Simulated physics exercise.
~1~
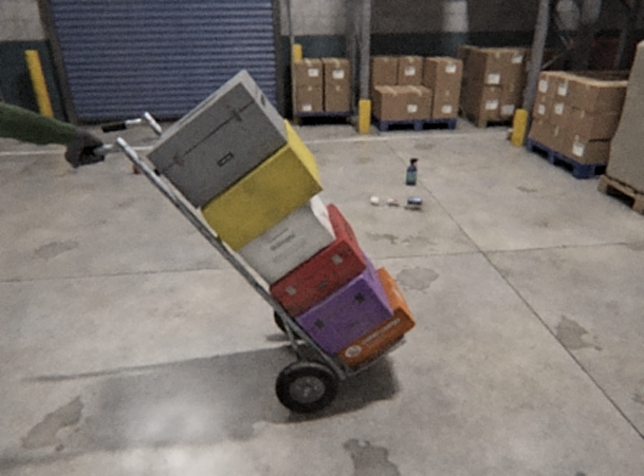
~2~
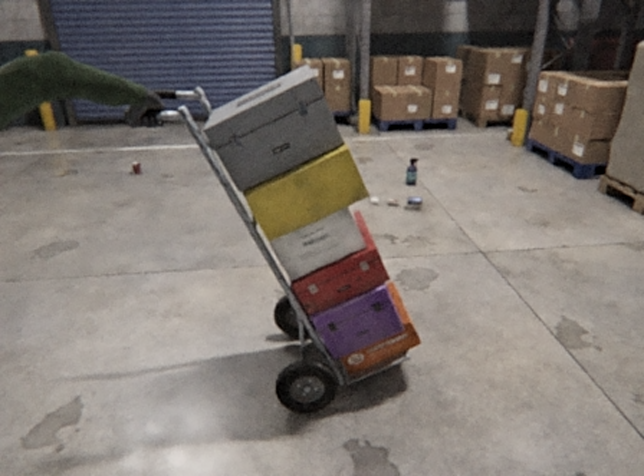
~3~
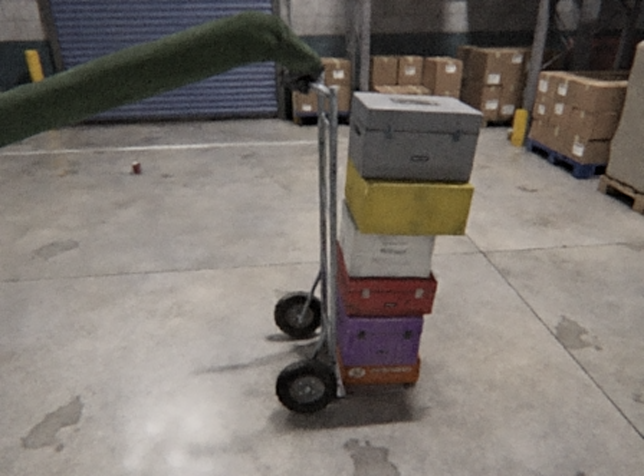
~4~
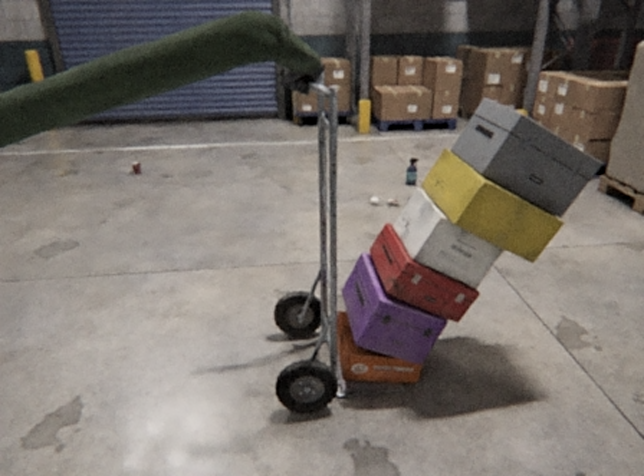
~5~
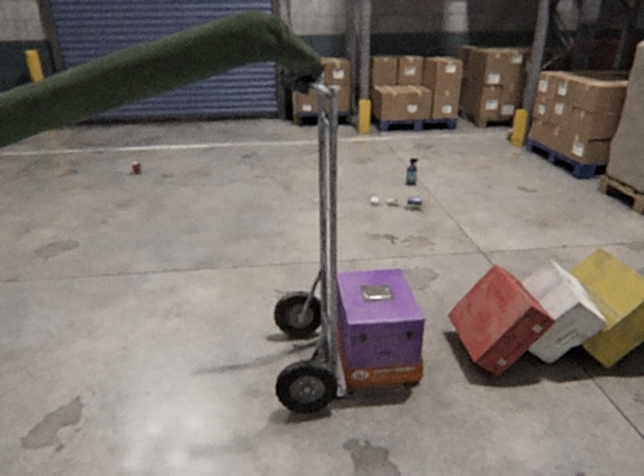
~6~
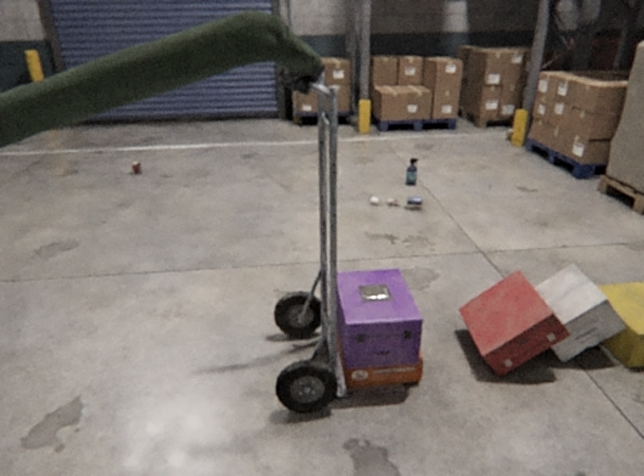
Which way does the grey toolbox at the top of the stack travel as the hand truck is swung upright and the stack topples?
The grey toolbox travels to the right, away from the hand truck's upright frame.
Hand truck swinging upright under a green-sleeved arm, its stacked boxes toppling right and leaving only purple and orange ones aboard.
